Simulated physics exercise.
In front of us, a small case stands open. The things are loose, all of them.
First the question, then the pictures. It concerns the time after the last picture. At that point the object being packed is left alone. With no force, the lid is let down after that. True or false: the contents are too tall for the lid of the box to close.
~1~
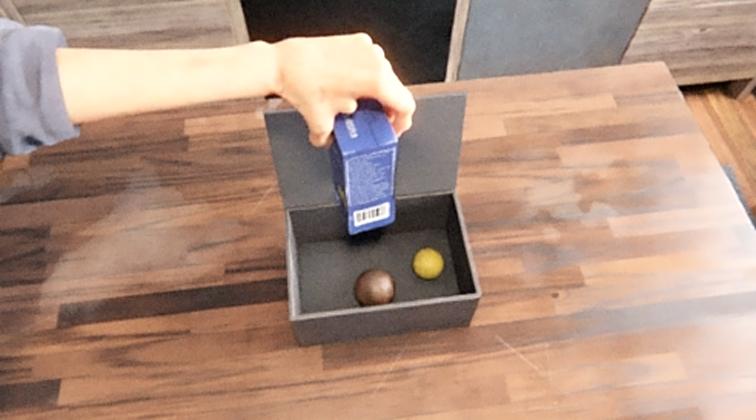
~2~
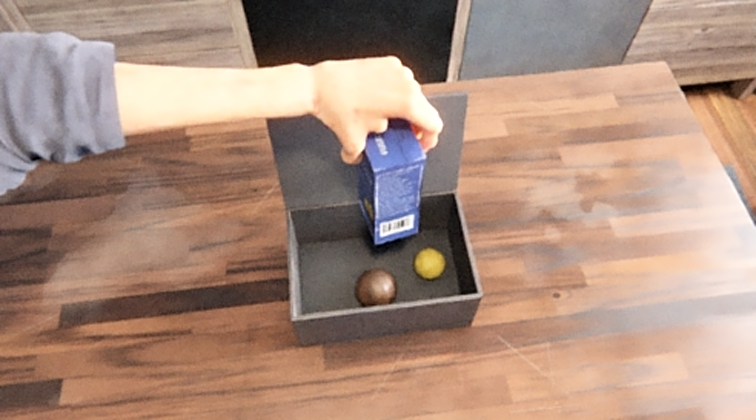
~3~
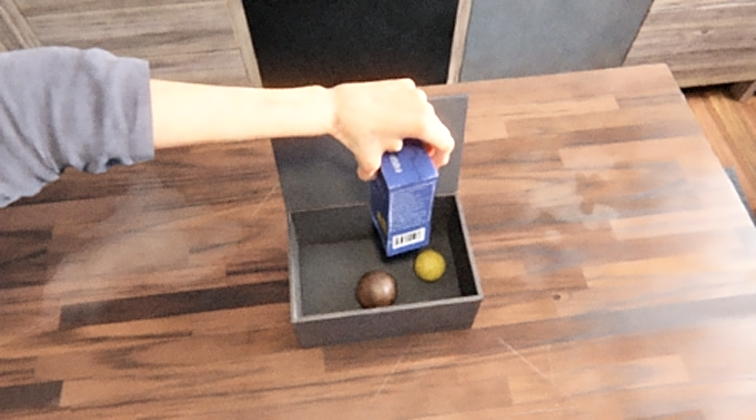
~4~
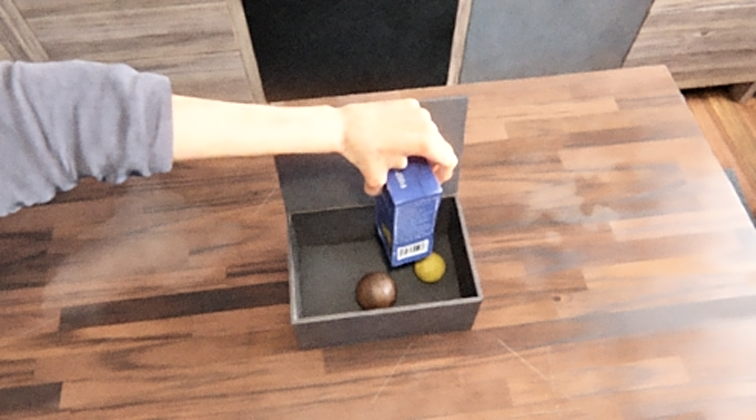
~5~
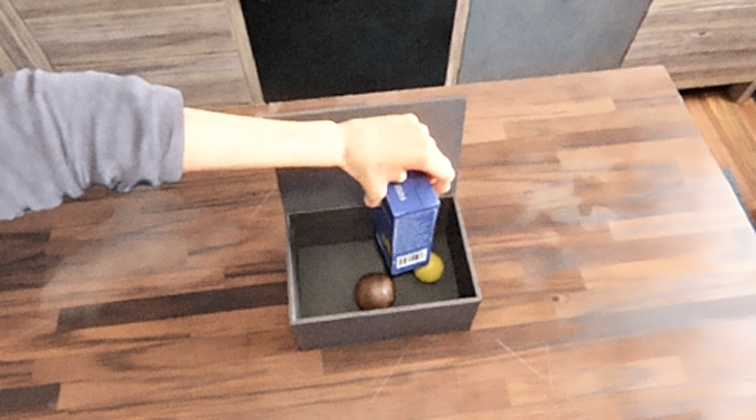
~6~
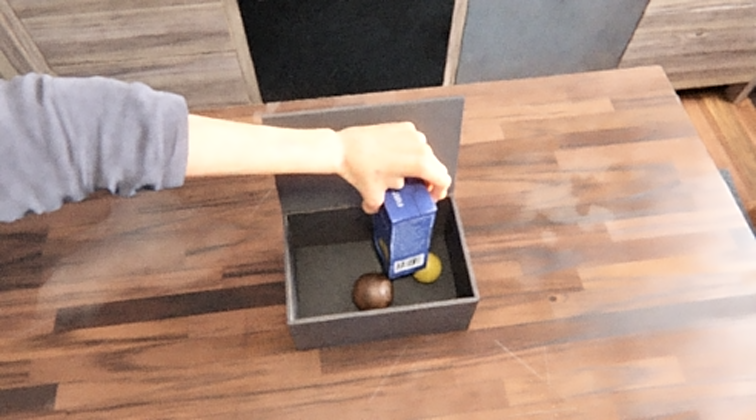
False.
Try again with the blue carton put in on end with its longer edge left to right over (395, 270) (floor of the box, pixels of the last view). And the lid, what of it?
Lid: Closed.
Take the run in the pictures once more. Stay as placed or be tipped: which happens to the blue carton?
Once everything settles, it ends up at a slant.
Then, 0.40 s after the last picture, blue carton on its side near (363, 261); brown ball rolled a little; yellow lemon rolled a little.
Then, 1.40 s after the last picture, lid 75° above the rim; blue carton on its side near (353, 259); brown ball rolled about its own width; yellow lemon rolled a little.
Then, 1.90 s after the last picture, lid 16° above the rim; blue carton on its side near (353, 259); brown ball rolled about its own width; yellow lemon rolled a little.
At rest, lid shut; tipped over in the box, blue carton; moved from the start, brown ball; yellow lemon in place. Seen from the same camera at the end, blue carton near (353, 259).
